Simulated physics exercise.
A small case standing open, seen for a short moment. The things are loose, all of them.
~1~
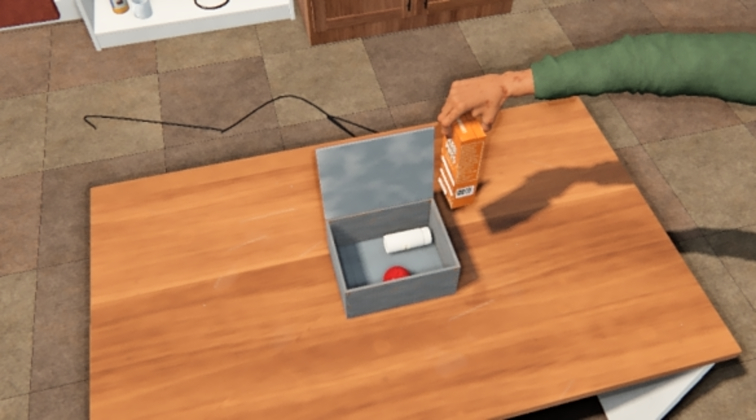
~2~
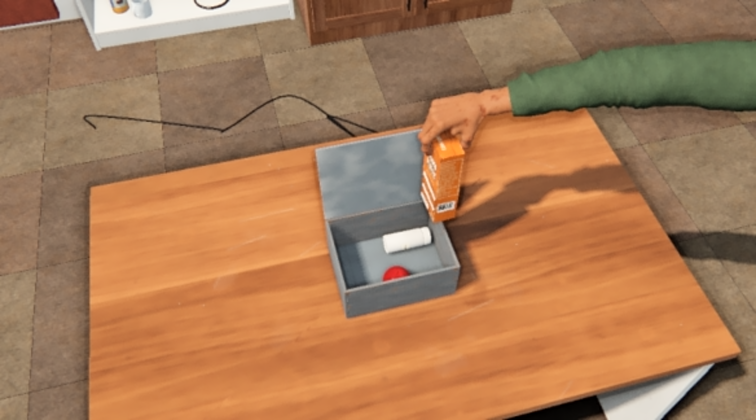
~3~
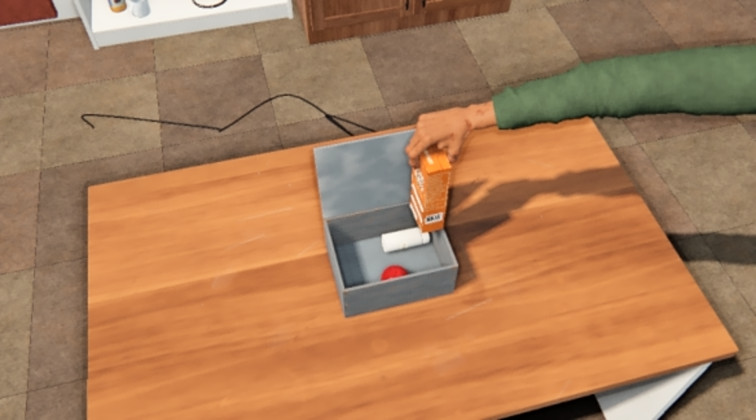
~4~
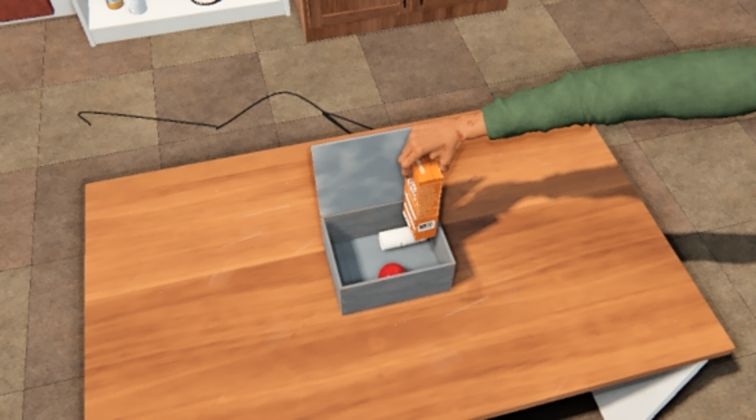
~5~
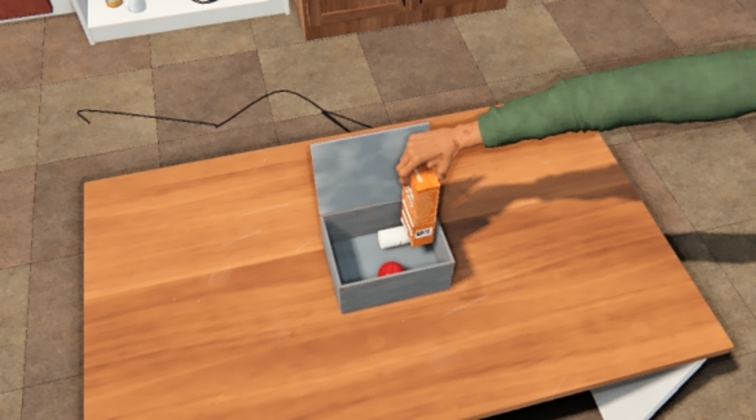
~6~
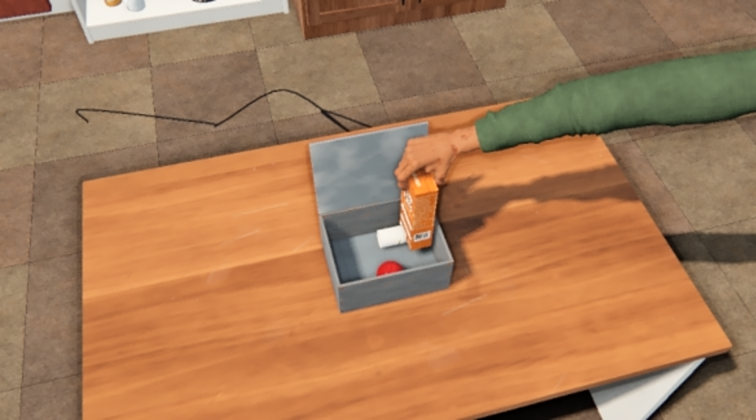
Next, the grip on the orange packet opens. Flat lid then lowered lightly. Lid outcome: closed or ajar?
Ajar.
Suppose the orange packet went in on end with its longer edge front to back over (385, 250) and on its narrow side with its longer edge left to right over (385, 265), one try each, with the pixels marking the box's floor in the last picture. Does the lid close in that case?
Well, first it won't go down, and then it fits down fine.
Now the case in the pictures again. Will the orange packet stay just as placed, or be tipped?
By the end it has leaned over.
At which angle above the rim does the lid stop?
About 30° above the rim.
Then, 0.70 s past the last view, orange packet rocked 53° from its first pose near (426, 237); white shaker displaced a little.
Then, 1.60 s past the last view, lid 57° above the rim; orange packet rocked 53° from its first pose near (426, 237).
Then, 2.30 s past the last view, lid 29° above the rim; orange packet rocked 53° from its first pose near (426, 237).
Finally, lid 29° above the rim; down or leaning hard in the box, orange packet; the other 2 still in place. Final places as the last picture's camera would see them, orange packet near (426, 237).
